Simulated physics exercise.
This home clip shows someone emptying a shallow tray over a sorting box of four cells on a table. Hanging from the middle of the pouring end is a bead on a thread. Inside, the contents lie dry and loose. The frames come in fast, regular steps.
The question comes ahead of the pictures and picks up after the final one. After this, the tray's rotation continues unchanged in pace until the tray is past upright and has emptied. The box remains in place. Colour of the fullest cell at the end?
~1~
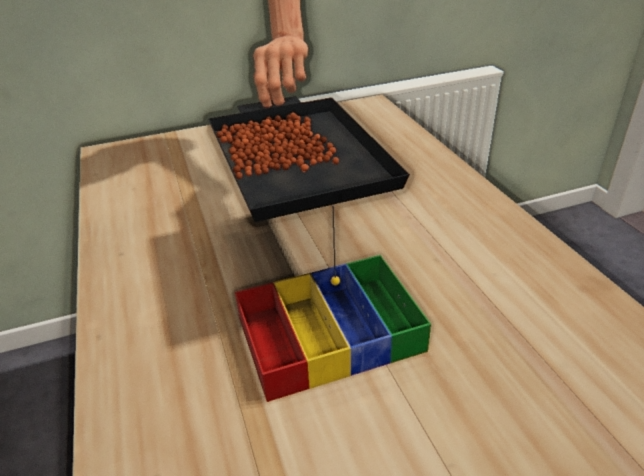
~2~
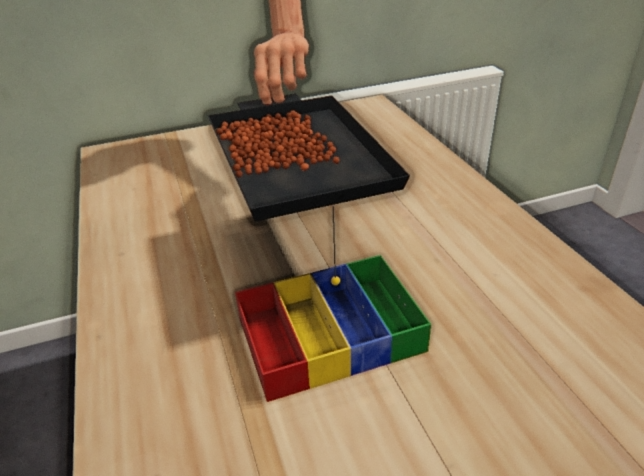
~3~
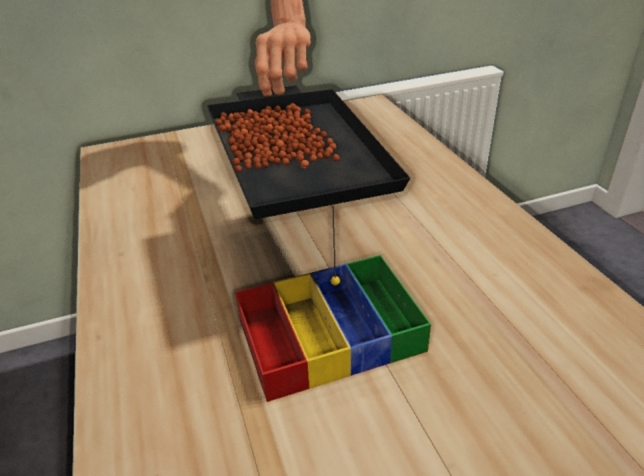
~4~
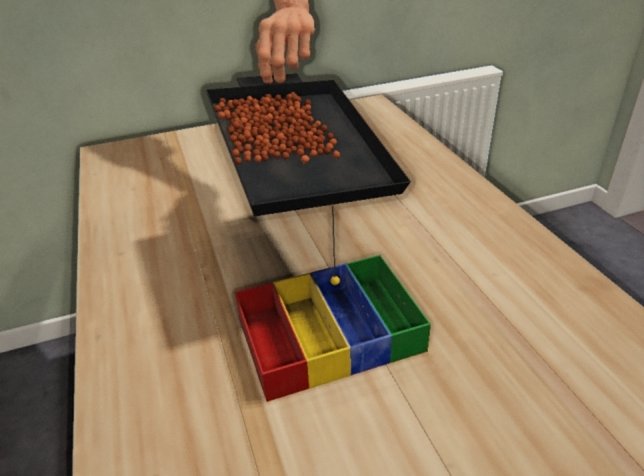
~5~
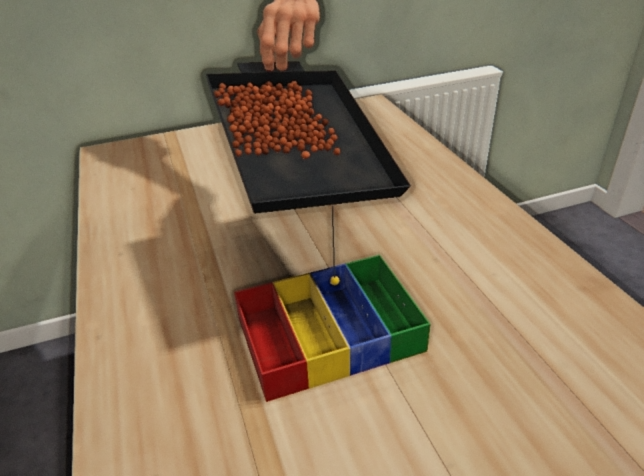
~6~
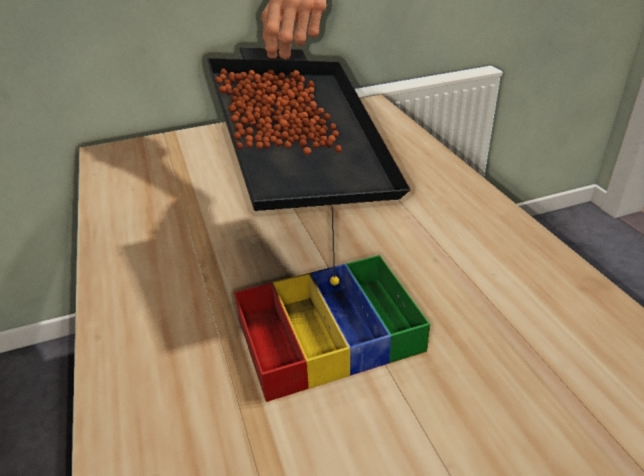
Green.
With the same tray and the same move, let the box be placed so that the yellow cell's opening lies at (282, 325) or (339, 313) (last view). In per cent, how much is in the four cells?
First case: Some 10 %; second case: Some 90 %.
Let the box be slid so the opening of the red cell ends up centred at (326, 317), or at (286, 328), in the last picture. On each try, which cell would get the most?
First: The blue one. Second: The green cell.
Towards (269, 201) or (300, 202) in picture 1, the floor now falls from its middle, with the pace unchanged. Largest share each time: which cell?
The cell in red; that red cell.
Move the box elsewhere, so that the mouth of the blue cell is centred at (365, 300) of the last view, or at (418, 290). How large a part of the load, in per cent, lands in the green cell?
You'd end up with around 60 per cent and then around 0 per cent.
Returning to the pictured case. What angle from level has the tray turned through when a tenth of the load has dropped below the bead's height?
Roughly 75 degrees from level.
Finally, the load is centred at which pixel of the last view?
Close to (398, 310), more or less.
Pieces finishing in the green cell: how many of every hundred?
About 50 per cent.
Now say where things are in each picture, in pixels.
The first frame shows corners of the pouring end (253, 206) and (404, 173), level; middle of the load (278, 143), clay pellets; bead on its thread (335, 281); red cell (286, 378); yellow cell (329, 365); blue cell (371, 353); green cell (410, 341).
The second frame shows corners of the pouring end (253, 206) and (404, 174), level; middle of the load (278, 142).
The third frame shows corners of the pouring end (254, 204) and (405, 176), tipped barely, lowest at the right corner; middle of the load (278, 136).
The fourth frame shows corners of the pouring end (255, 201) and (405, 180), tipped a little, lowest at the right corner; middle of the load (278, 127).
The fifth frame shows corners of the pouring end (256, 199) and (405, 183), tipped clearly, lowest at the right corner; middle of the load (279, 118).
The sixth frame shows corners of the pouring end (257, 198) and (405, 187), tipped clearly, lowest at the right corner; middle of the load (280, 110); red cell (286, 378); yellow cell (329, 365); blue cell (370, 353); green cell (409, 341).
Just after the last frame, tray tipped steeply; almost all on the tray; about a tenth falling or outside the box.
A moment on, tray tipped right over; roughly two thirds on the tray; about a tenth in the green cell; roughly a quarter falling or outside the box.
Further on, tray tipped past a quarter turn; roughly half in the green cell; about a tenth in the blue cell; roughly half falling or outside the box.
When it is over, tray tipped past a quarter turn; roughly half in the green cell; about a tenth in the blue cell; not one in the red cell; not one in the yellow cell; roughly half outside the box.
